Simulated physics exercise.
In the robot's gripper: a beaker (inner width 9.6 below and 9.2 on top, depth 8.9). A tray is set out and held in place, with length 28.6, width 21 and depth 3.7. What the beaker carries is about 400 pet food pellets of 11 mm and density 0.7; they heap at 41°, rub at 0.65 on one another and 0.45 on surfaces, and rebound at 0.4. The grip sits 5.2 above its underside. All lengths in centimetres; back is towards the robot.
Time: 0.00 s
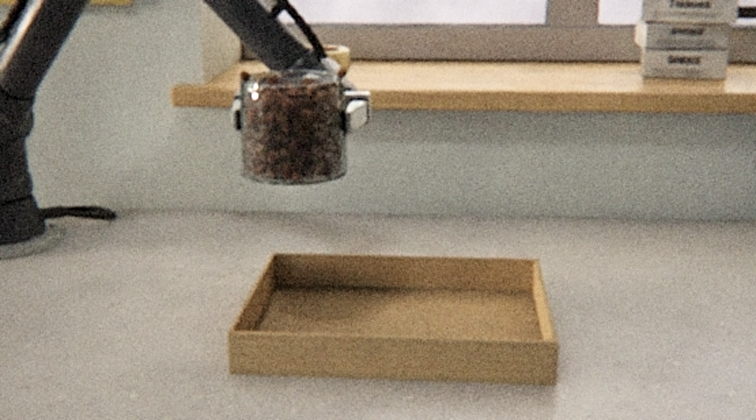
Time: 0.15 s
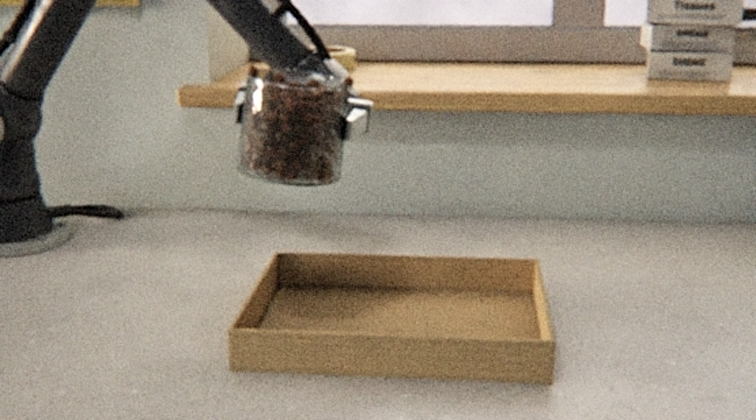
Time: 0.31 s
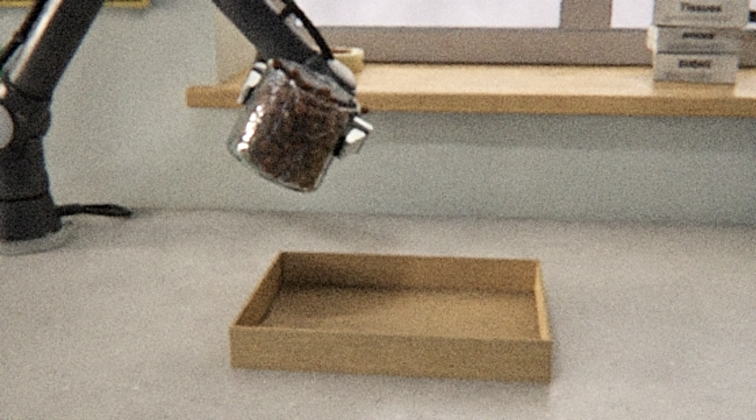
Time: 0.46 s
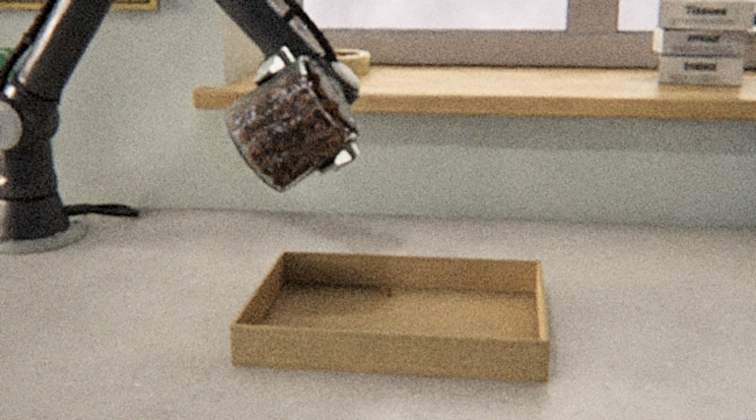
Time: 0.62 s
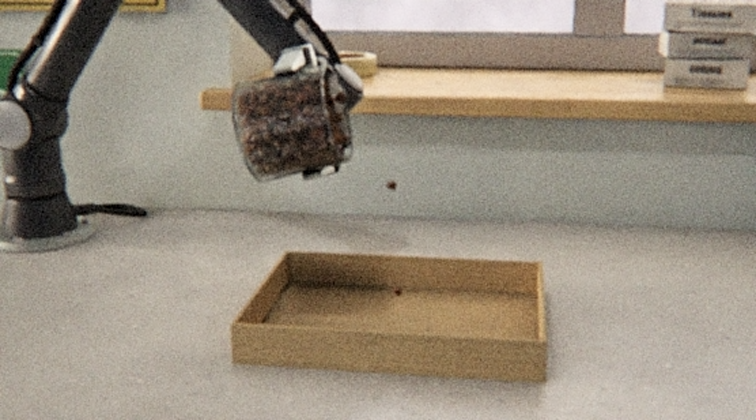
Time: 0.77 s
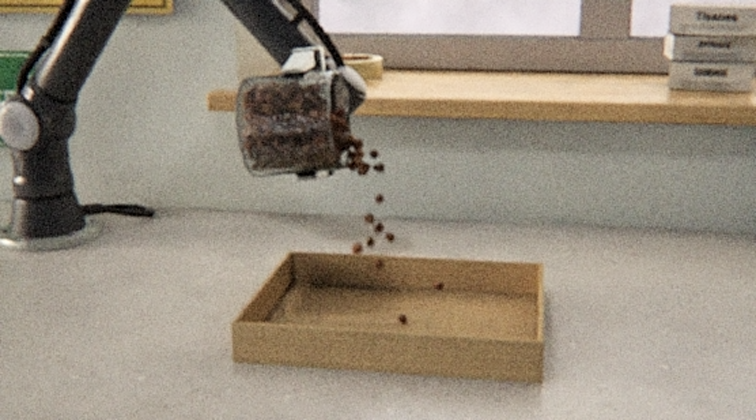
A robotic arm tilted a clear container of small brown pieces over toward the right, and a lone piece dropped out, followed by a small stream tumbling toward the shallow tray on the counter.
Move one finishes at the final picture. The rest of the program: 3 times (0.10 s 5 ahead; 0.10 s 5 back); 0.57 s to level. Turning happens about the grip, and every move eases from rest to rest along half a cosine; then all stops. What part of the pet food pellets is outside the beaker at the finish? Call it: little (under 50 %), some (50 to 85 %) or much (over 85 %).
Much - over 85 %.
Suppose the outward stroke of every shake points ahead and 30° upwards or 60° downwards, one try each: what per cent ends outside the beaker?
Result: Approx. 100 % and 45 %, one try each.
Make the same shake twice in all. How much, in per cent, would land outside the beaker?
Estimate for that case: 85 %.
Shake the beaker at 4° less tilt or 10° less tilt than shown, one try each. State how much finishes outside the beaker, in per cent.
Roughly 90 per cent on the first try and 75 per cent on the second.
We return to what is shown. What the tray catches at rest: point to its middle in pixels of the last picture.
(467, 323).
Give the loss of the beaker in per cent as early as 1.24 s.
85 %.
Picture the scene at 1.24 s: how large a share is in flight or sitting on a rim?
Around 19 percent of the load.
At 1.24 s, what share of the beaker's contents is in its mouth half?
Roughly 40 %.
By 1.24 s, tilted 84° forward, highest piece 20 above the table; 253 in the tray, 63 in the beaker, 5 on the table or floor, 77 in flight or on a rim.
By 1.71 s, tilted 30° forward, highest piece 21 above the table; 363 in the tray, 29 in the beaker, 6 on the table or floor.
By 2.14 s, level, highest piece 21 above the table; 363 in the tray, 29 in the beaker, 6 on the table or floor.
By 3.19 s, level, highest piece 21 above the table; 363 in the tray, 29 in the beaker, 6 on the table or floor.
Final count, 363 in the tray, 29 in the beaker, 6 on the table or floor. That is 93 % outside the beaker.
